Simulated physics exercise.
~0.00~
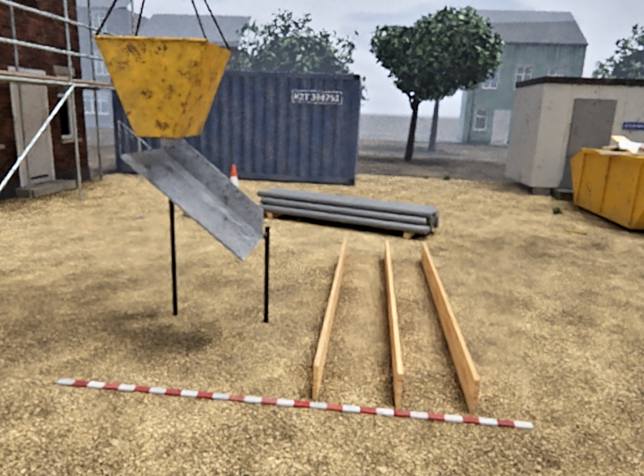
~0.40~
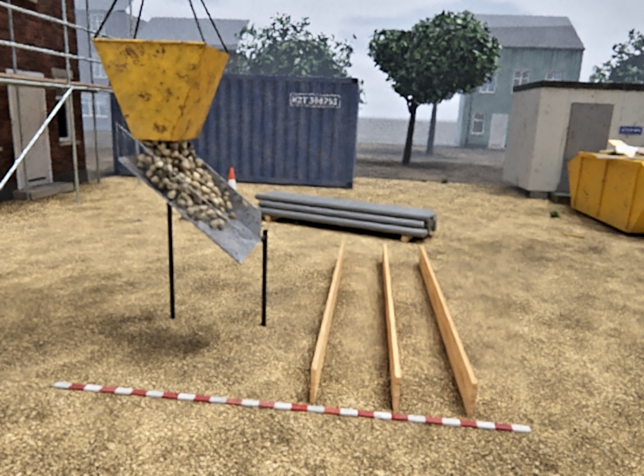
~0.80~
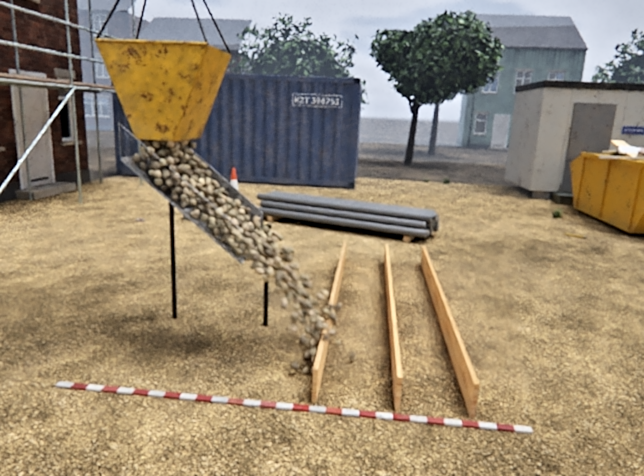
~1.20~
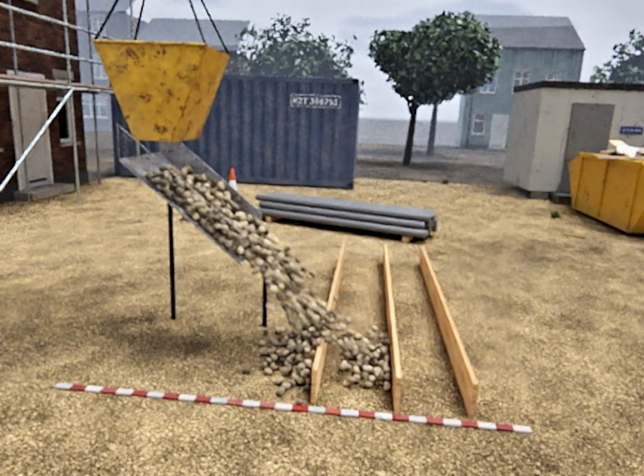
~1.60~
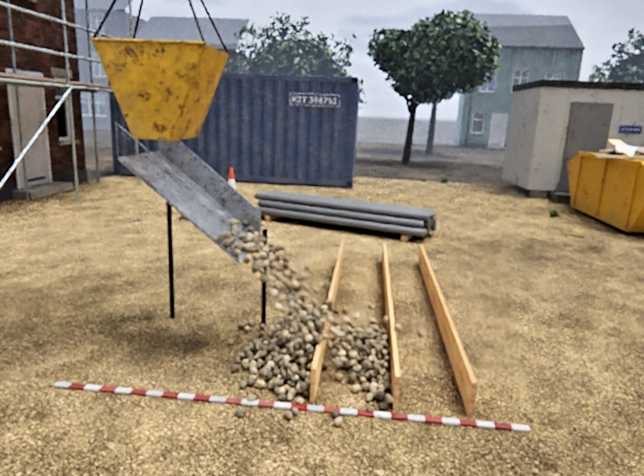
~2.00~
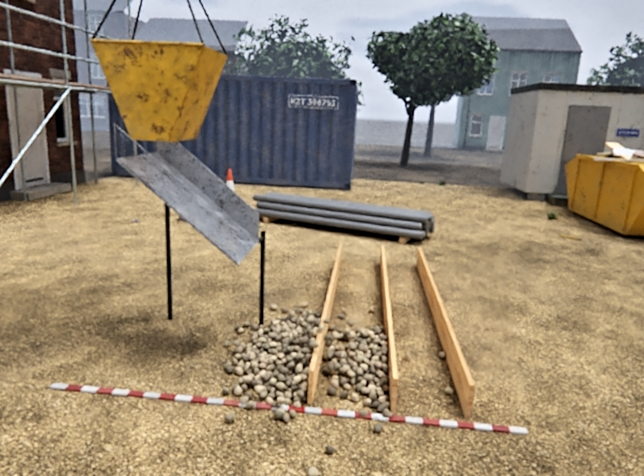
The clip shows a hanging yellow skip releasing rounded stones onto a sloping steel chute above sandy ground. They slide down to the right and spill around the nearest wooden plank, settling in piles left of the planks and in the left bay, leaving the right bay almost empty.
